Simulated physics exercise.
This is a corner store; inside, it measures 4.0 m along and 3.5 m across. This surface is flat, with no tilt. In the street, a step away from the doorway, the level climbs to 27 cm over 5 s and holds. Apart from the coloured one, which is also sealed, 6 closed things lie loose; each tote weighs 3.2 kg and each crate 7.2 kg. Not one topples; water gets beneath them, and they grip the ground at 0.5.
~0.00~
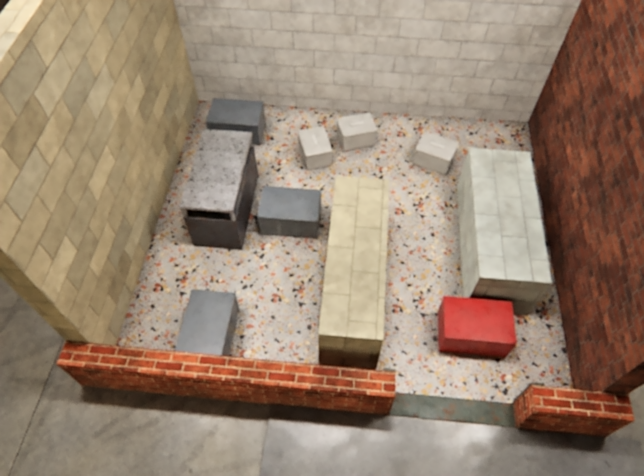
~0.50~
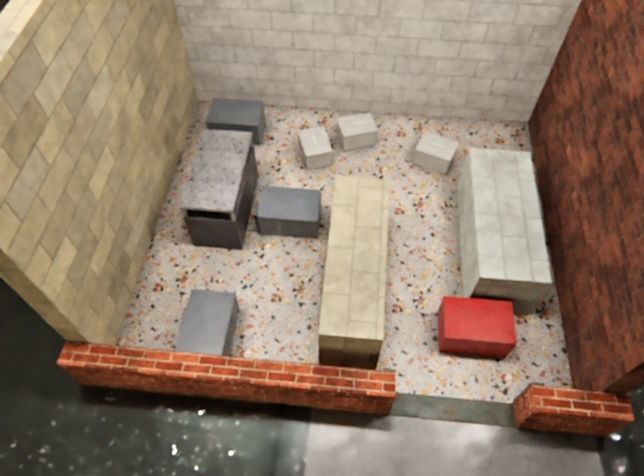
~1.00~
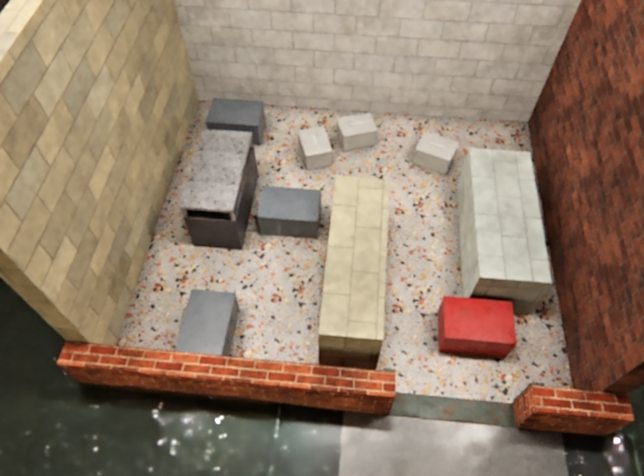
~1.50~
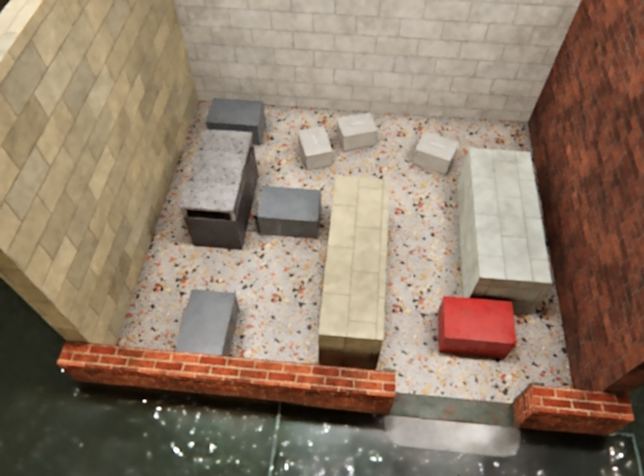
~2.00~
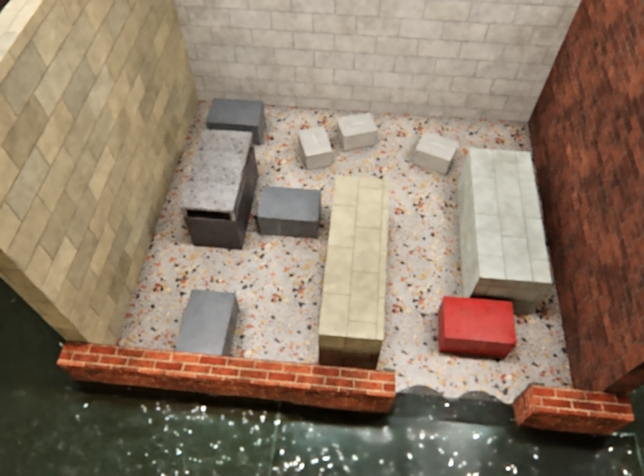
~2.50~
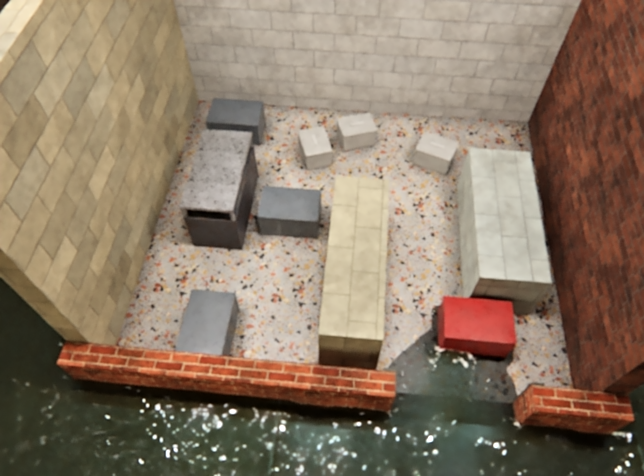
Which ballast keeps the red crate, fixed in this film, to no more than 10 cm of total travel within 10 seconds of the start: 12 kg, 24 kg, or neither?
Neither figure is adequate.
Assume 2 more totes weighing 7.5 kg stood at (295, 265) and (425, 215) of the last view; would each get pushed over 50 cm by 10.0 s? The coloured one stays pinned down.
Order as asked: Stays within / goes beyond.
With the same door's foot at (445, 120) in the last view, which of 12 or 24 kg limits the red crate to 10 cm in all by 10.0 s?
Under that change no listed mass suffices.
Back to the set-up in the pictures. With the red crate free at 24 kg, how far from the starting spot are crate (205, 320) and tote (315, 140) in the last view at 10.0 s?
One is off by 50 cm, the other by 80 cm, in the order asked.
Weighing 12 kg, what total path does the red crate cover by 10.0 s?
It covers about 400 cm altogether.
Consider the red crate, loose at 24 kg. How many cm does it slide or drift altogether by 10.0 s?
Roughly 120 centimetres.
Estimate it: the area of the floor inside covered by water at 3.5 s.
That flooded area is roughly 1.5 m2.
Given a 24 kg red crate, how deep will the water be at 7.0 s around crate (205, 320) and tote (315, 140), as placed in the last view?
Close to 2 and 2 centimetres.
After 3.5 s the red crate would be 4 cm from its start with 12 kg and 5 cm from its start with 24 kg; 5 cm of water round it then.
After 4.5 s the red crate would be 4 cm from its start with 12 kg and 5 cm from its start with 24 kg; 6 cm of water round it then.
After 7.0 s the red crate would be 20 cm from its start with 12 kg and 5 cm from its start with 24 kg; 13 cm of water round it then.
After 10.0 s the red crate would be 337 cm from its start with 12 kg and 103 cm from its start with 24 kg; 18 cm of water round it then.
